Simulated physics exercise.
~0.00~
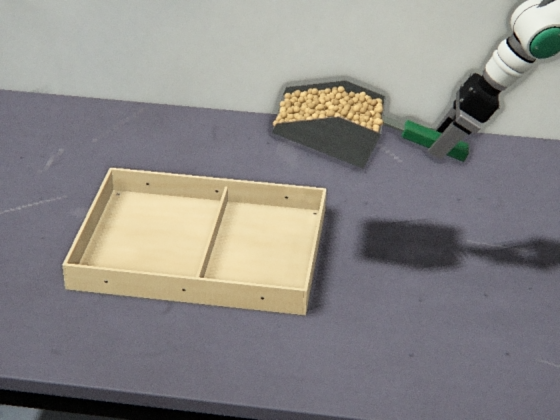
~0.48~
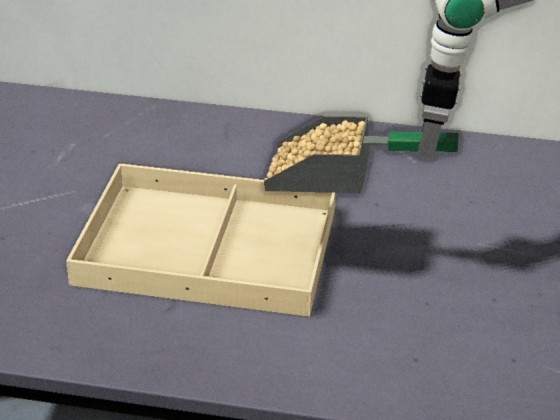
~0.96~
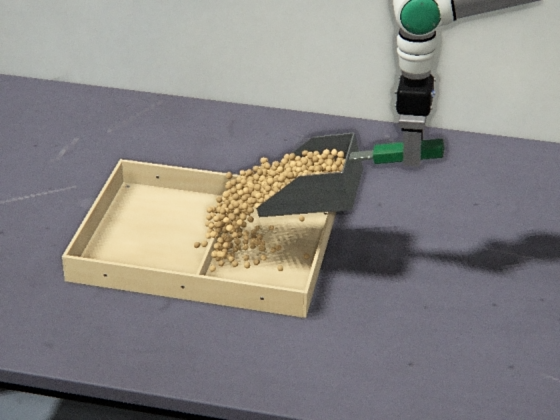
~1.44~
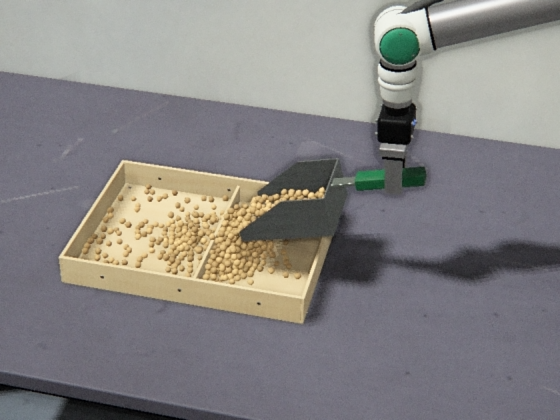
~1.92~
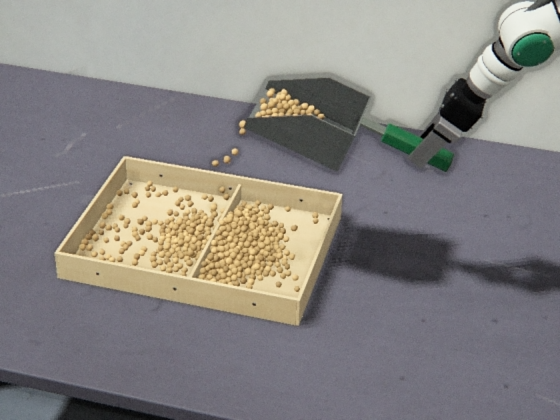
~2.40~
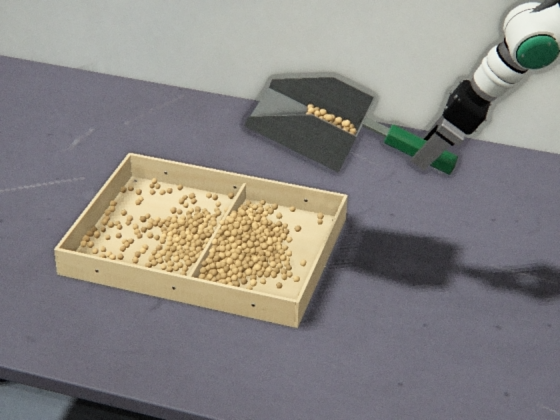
A dark scoop heaped with dried chickpeas, held by a white and green robot arm, hangs above a dark table to the upper right of a shallow wooden tray with a cross wall. The scoop moves down and left toward the tray, tipping forward over its right part. Chickpeas pour over its front edge, landing around the cross wall and scattering into both parts. The arm then lifts the scoop away and tips it back as a few last pieces drop. Finally, the chickpeas lie in both parts, piled most thickly near the wall, while some remain in the raised scoop.
